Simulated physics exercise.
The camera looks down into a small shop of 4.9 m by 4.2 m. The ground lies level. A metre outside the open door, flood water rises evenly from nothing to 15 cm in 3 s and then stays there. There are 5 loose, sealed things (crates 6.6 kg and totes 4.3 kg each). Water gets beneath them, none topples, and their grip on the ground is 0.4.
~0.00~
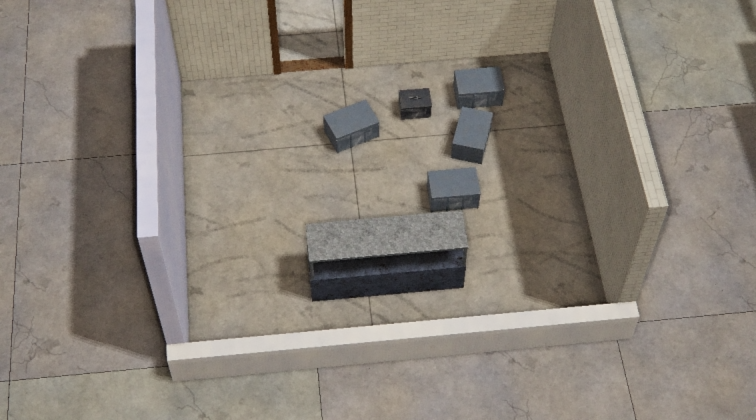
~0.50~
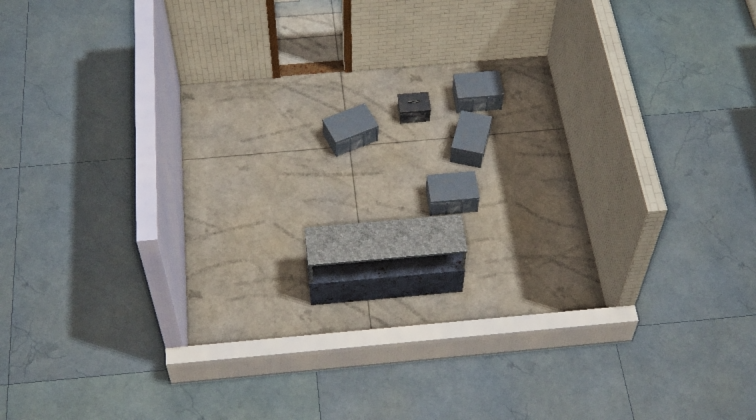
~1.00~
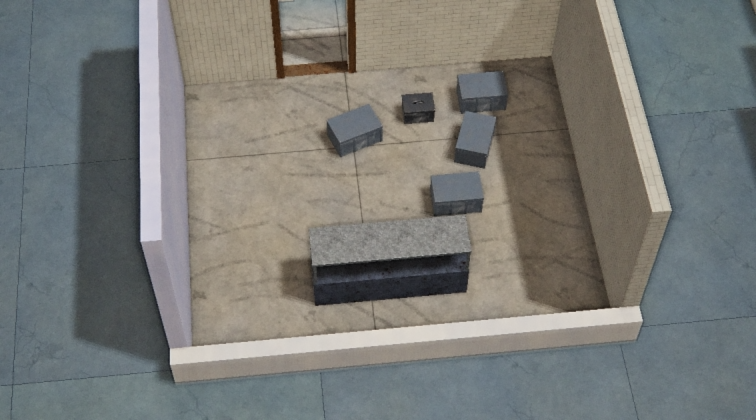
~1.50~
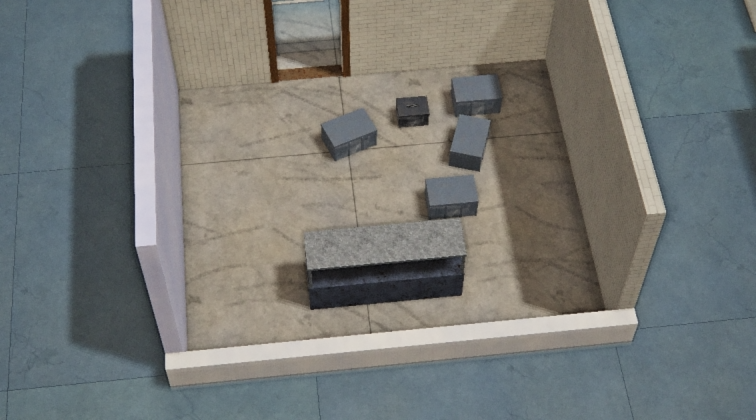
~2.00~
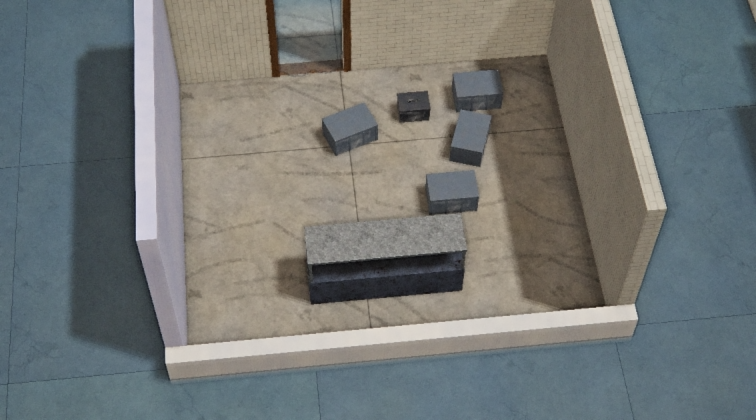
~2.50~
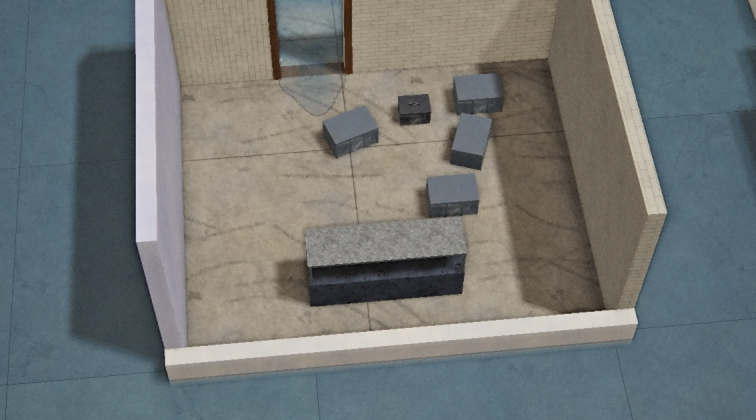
Water turns the tiled ground outside from beige to blue-grey, then shows in the doorway and spreads a thin, clear patch just inside the sill. The small room, seen from high above, has pale walls and a marbled beige floor, with four grey boxes and a smaller dark one behind a long grey counter. The boxes and counter stay put, while the view jitters slightly.
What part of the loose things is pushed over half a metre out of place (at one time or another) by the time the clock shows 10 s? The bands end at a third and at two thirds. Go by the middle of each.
That comes to between one and two thirds.
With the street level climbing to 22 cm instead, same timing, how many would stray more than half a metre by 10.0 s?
Then 2.
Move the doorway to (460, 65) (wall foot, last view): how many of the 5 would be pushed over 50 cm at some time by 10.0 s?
In that case 4 of them.
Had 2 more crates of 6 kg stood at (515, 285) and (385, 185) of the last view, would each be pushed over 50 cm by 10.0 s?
In that order: Less, more.
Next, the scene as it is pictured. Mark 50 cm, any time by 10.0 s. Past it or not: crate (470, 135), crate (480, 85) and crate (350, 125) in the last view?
In that order: Under, short of it, over.
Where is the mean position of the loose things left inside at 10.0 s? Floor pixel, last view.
Near (472, 169).
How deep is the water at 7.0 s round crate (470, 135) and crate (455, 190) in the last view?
Roughly 1 and 2 cm.
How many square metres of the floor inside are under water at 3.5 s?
Some 2.5 m2.
After 3.5 s 0 of 5 are over 50 cm from their spots; 0 afloat.
After 4.5 s 1 of 5 are over 50 cm from their spots; 0 afloat.
After 7.0 s 1 of 5 are over 50 cm from their spots; 1 afloat.
After 10.0 s 2 of 5 are over 50 cm from their spots, and 2 have been at some point; 0 afloat.
